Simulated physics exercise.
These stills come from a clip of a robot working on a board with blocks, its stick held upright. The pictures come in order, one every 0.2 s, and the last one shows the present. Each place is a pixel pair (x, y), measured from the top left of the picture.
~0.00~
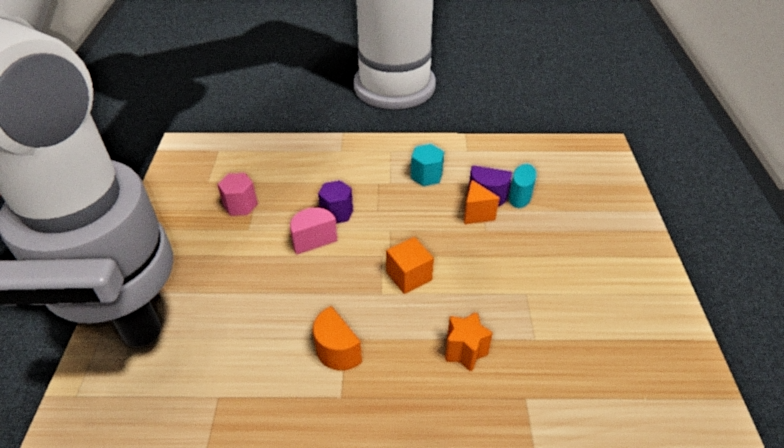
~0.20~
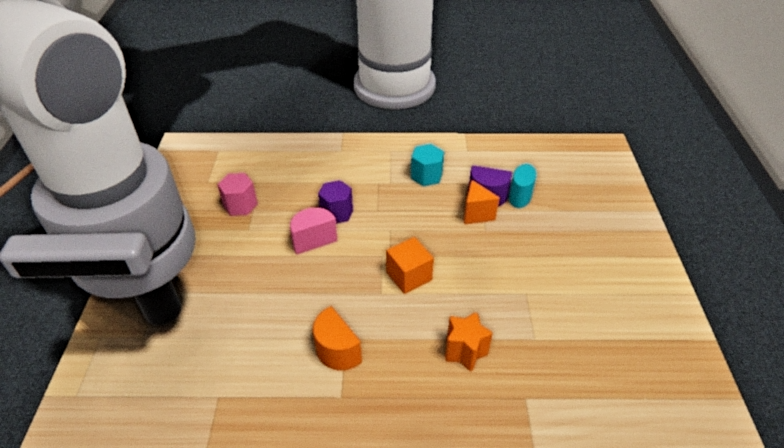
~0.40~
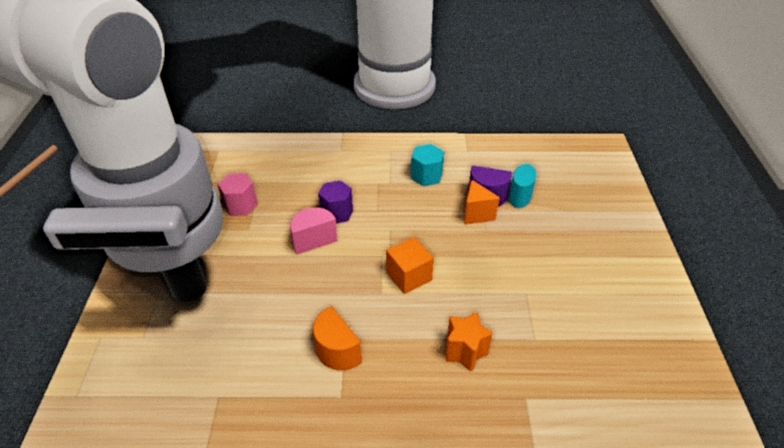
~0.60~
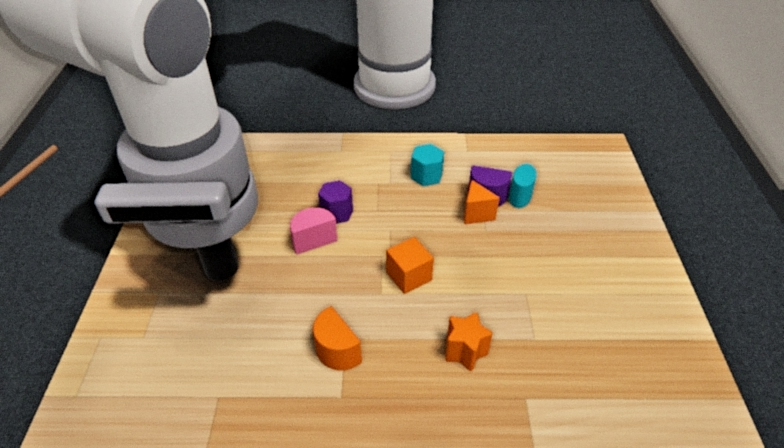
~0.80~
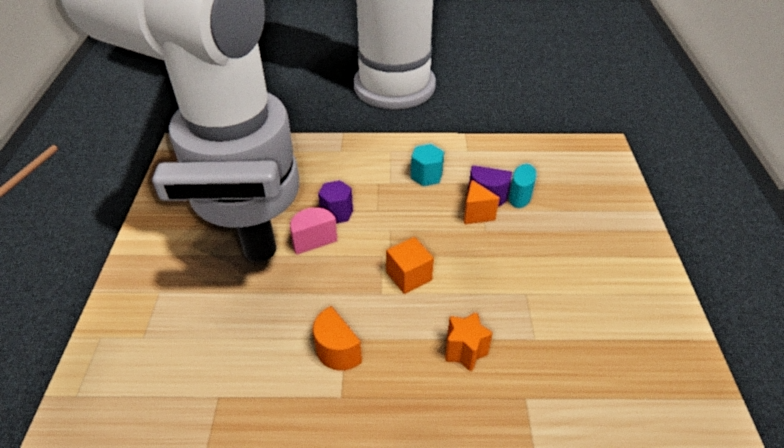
A robot arm moves right and upward across the wooden board while the blocks stay still.
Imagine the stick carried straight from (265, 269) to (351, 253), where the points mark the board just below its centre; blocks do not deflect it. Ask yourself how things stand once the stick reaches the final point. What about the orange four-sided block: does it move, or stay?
It is still on its spot.
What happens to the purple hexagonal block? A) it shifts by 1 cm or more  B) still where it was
A - it shifts by 1 cm or more.
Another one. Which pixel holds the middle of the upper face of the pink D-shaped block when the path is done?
When the path ends, it will be at (344, 204).
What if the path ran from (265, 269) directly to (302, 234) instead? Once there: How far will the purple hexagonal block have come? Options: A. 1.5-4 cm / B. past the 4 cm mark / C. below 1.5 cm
That would be C.
The first path, step by step. Halfway along, stick at (308, 243); pink D-shaped block at (326, 210), turned 20° anticlockwise; purple hexagonal block at (338, 186).
At the end, stick at (350, 236); pink D-shaped block at (344, 204), turned 75° anticlockwise; purple hexagonal block at (338, 179); orange four-sided block not moved.
